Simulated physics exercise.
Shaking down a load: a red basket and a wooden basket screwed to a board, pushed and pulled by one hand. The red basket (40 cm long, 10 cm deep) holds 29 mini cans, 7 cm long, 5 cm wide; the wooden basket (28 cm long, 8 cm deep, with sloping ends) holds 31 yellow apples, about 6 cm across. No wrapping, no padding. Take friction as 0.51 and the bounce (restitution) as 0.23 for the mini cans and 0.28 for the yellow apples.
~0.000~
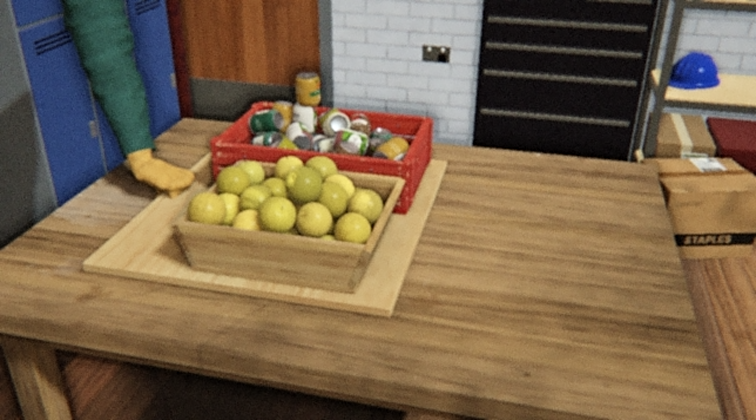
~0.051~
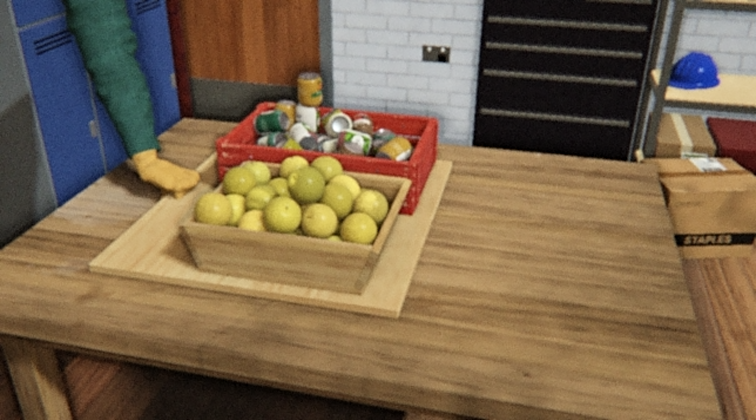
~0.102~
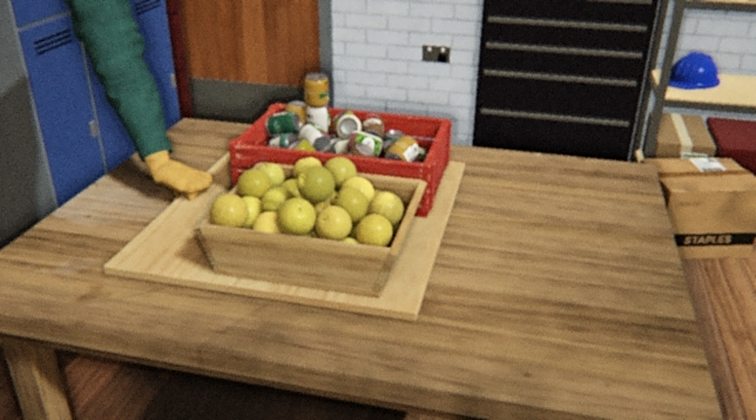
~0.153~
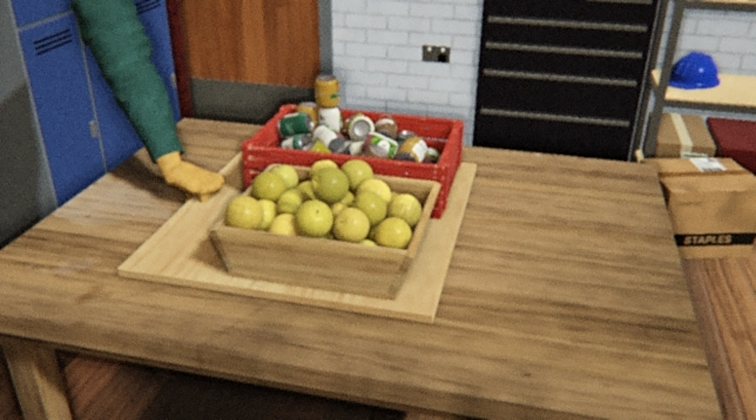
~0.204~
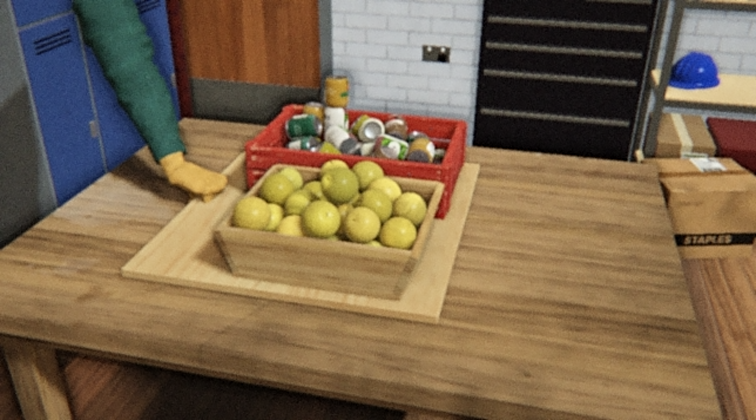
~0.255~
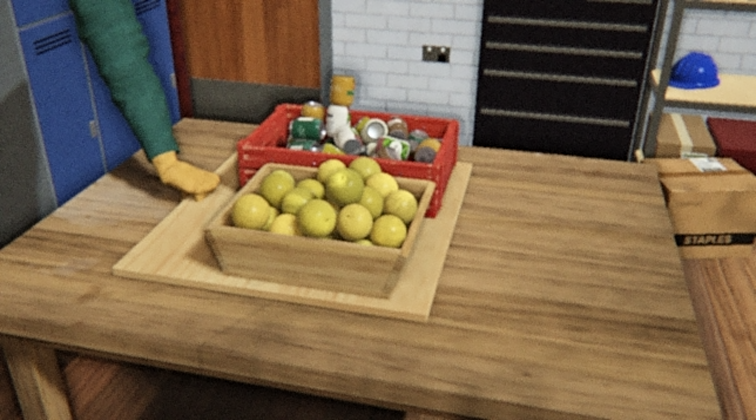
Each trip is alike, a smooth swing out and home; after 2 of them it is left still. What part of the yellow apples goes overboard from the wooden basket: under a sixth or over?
The wooden basket loses under a sixth of its yellow apples.
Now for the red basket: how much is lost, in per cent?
Lost: Red basket 0 per cent.
After 0.42 s, red basket 29 in, 0 out and wooden basket 31 in, 0 out.
After 0.62 s, red basket 29 in, 0 out and wooden basket 30 in, 1 out.
After 0.91 s, red basket 29 in, 0 out and wooden basket 30 in, 1 out.
Final count (at 1.28 s), red basket 29 in, 0 out and wooden basket 30 in, 1 out. Asked share, 1 of 31, 3 per cent.
